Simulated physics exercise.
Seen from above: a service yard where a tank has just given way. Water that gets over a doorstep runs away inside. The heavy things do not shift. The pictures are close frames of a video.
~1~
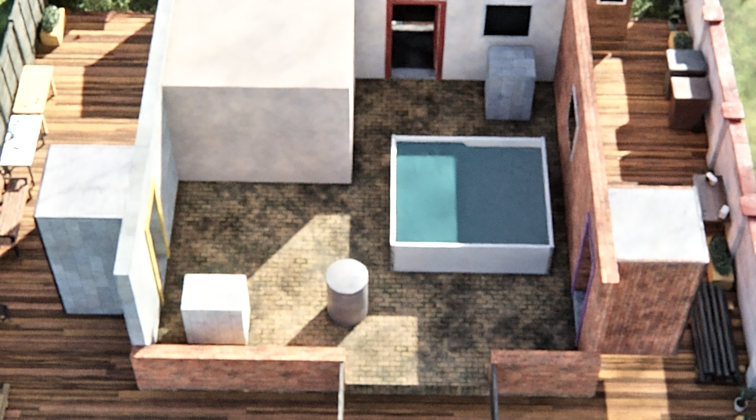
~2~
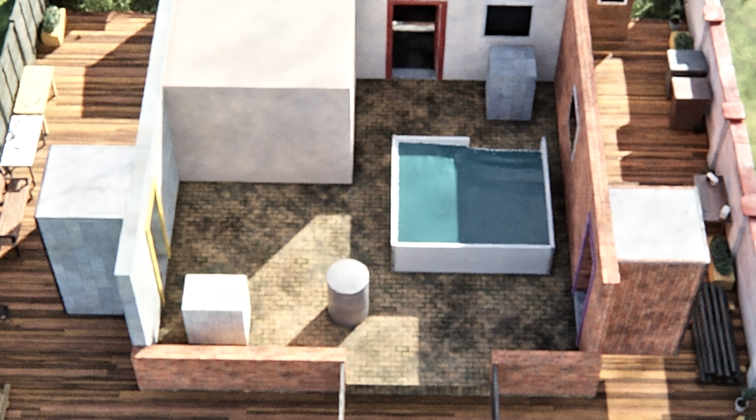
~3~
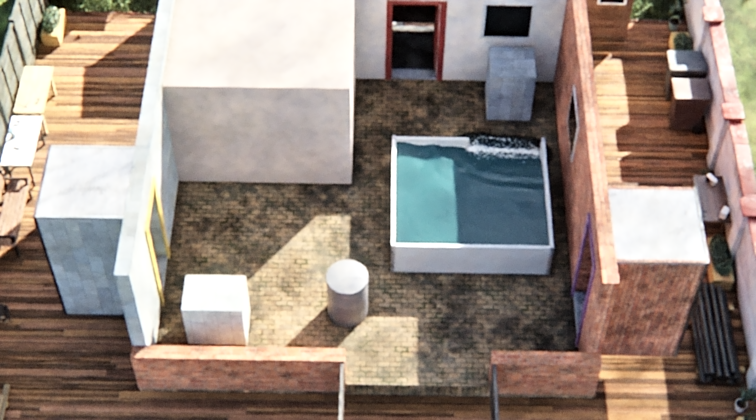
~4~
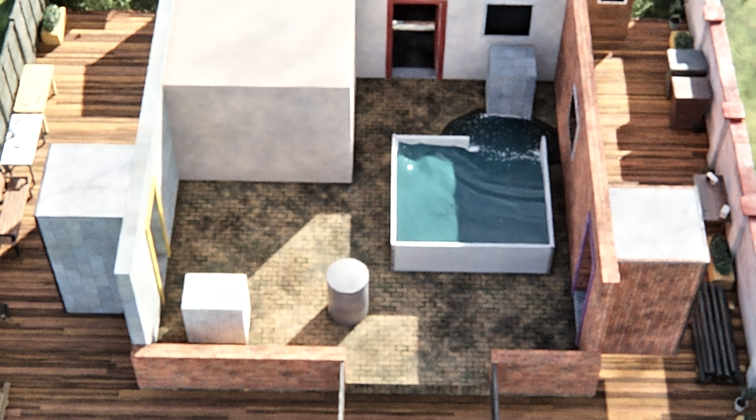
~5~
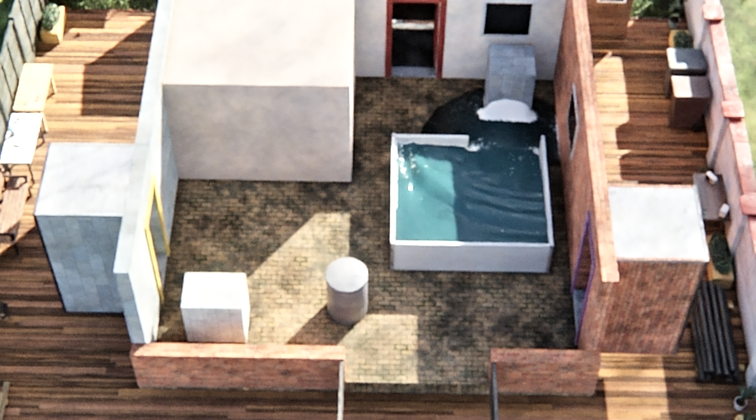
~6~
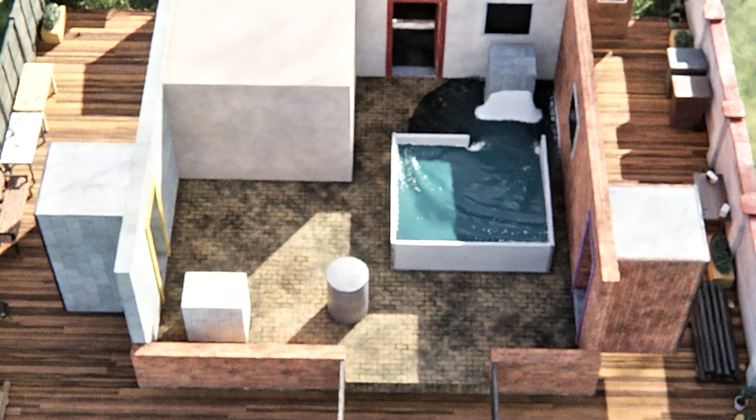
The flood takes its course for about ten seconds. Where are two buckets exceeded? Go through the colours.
The red door floods; the yellow door holds within the limit; the purple door holds within the limit.
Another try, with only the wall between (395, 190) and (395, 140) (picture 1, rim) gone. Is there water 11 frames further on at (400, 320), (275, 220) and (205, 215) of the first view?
In turn: Not flooded, covered, awash.
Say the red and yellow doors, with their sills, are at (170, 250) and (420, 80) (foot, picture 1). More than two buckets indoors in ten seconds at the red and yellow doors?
In short: Red door holds, yellow door floods.
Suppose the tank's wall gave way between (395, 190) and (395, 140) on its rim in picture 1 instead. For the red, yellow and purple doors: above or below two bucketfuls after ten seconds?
Then: Red lets more in; yellow floods; purple stays under.
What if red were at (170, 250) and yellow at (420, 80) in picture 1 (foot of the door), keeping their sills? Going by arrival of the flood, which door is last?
I say the red door.
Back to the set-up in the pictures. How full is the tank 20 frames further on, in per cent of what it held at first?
Near 46 in a hundred.
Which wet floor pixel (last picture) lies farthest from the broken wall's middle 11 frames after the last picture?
Close to (356, 80).
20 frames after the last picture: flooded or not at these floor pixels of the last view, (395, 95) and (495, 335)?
In that order: Under water, clear.
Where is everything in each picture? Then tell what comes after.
The first frame shows still water in the water tank at (470, 193).
In the second frame, the front is at a hidden place, out from the gap on the water tank's far side.
In the third frame, water pours out on the water tank's far side and has run to a hidden place.
In the fourth frame, water pours out on the water tank's far side and has run to (472, 115).
In the fifth frame, the front is at (477, 92), out from the gap on the water tank's far side.
In the sixth frame, water pours out on the water tank's far side and has run to (462, 78).
A moment on, water covers 15 % of the floor; the red door under two buckets in, the yellow door not reached, the purple door not reached.
Next, water covers 25 % of the floor; the red door over two buckets in, the yellow door not reached, the purple door not reached.
Then, water covers 40 % of the floor; the red door far over two buckets in, the yellow door not reached, the purple door wet at the sill, nothing in.
Later, water covers 70 % of the floor; the red door far over two buckets in, the yellow door not reached, the purple door wet at the sill, nothing in.
In the end, water covers 90 % of the floor; the red door far over two buckets in, the yellow door wet at the sill, nothing in, the purple door wet at the sill, nothing in.
